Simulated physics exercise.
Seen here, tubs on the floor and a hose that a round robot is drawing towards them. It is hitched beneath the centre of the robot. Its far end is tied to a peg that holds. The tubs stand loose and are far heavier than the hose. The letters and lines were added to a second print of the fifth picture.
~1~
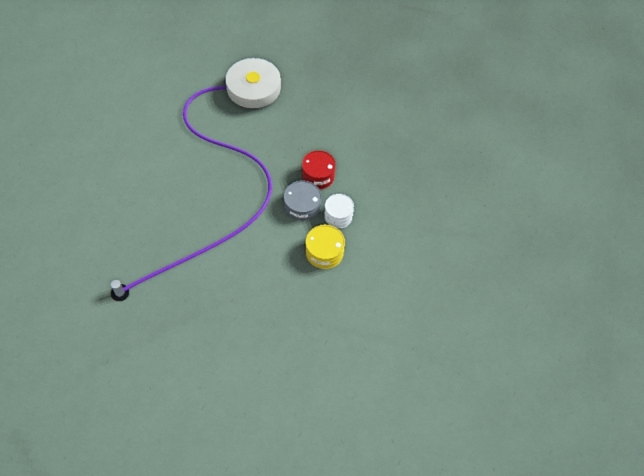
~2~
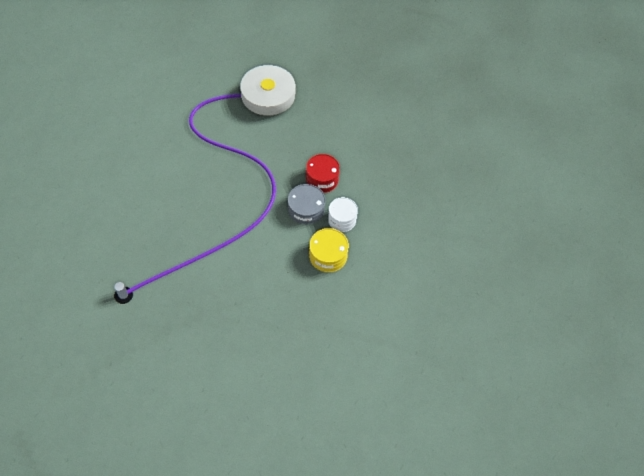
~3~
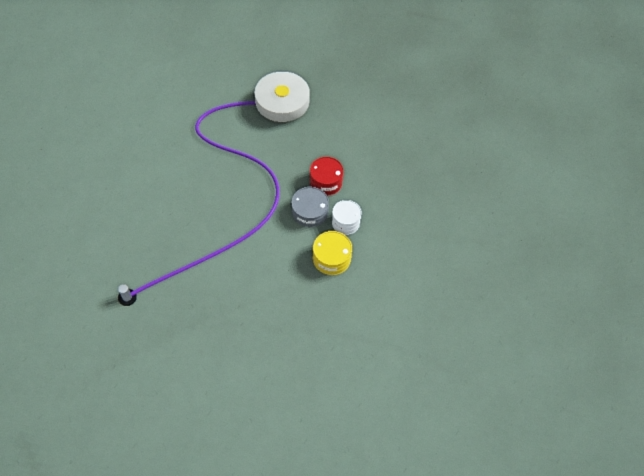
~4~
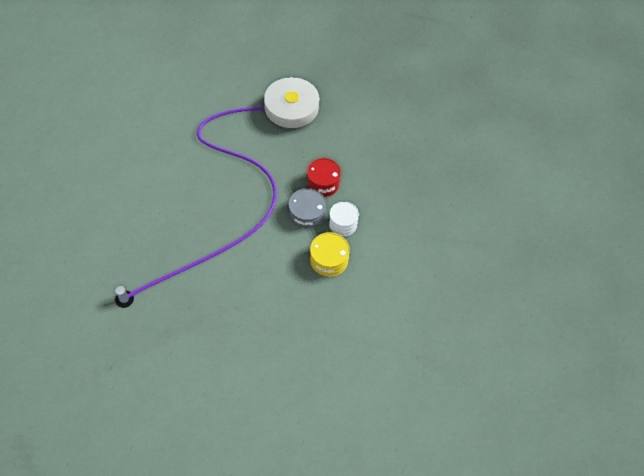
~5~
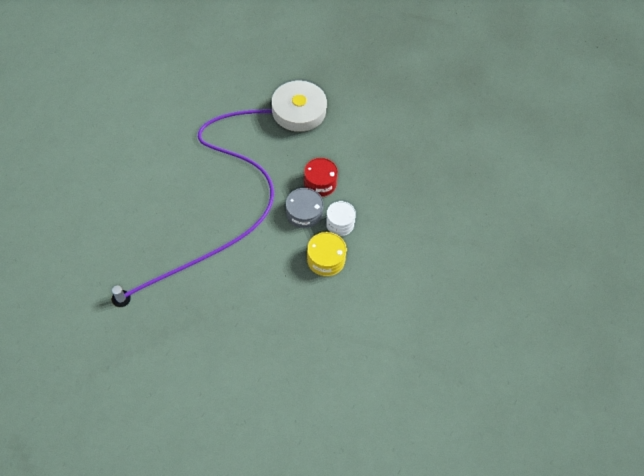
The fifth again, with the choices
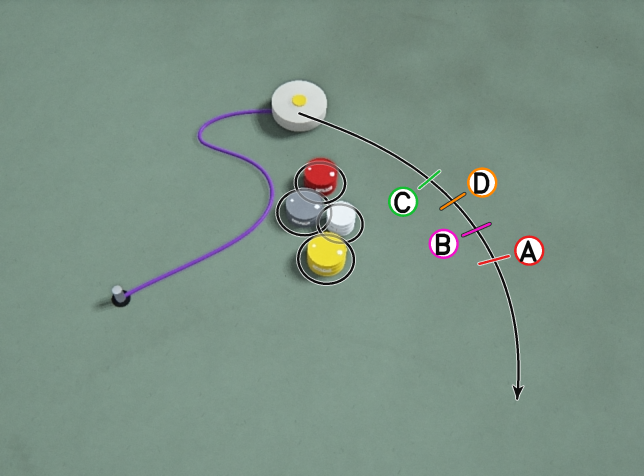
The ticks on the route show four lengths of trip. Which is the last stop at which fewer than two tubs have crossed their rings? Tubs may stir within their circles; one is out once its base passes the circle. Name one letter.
As far as tick A.
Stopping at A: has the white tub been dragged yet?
By then, no.
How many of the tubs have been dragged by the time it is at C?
The count is none.
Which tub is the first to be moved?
Red.
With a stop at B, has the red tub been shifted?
By then, no.
On the copy, A at (494, 260); B at (476, 230); C at (429, 180); D at (453, 201); the route from (299, 113) via (459, 208) to (517, 399).
On A. First, robot (380, 140).
Then, robot (452, 192).
Finally, robot (497, 255); red tub (329, 190); one over the rings.
By contrast, B is within the limit but short; C is within the limit but short; D is within the limit but short.
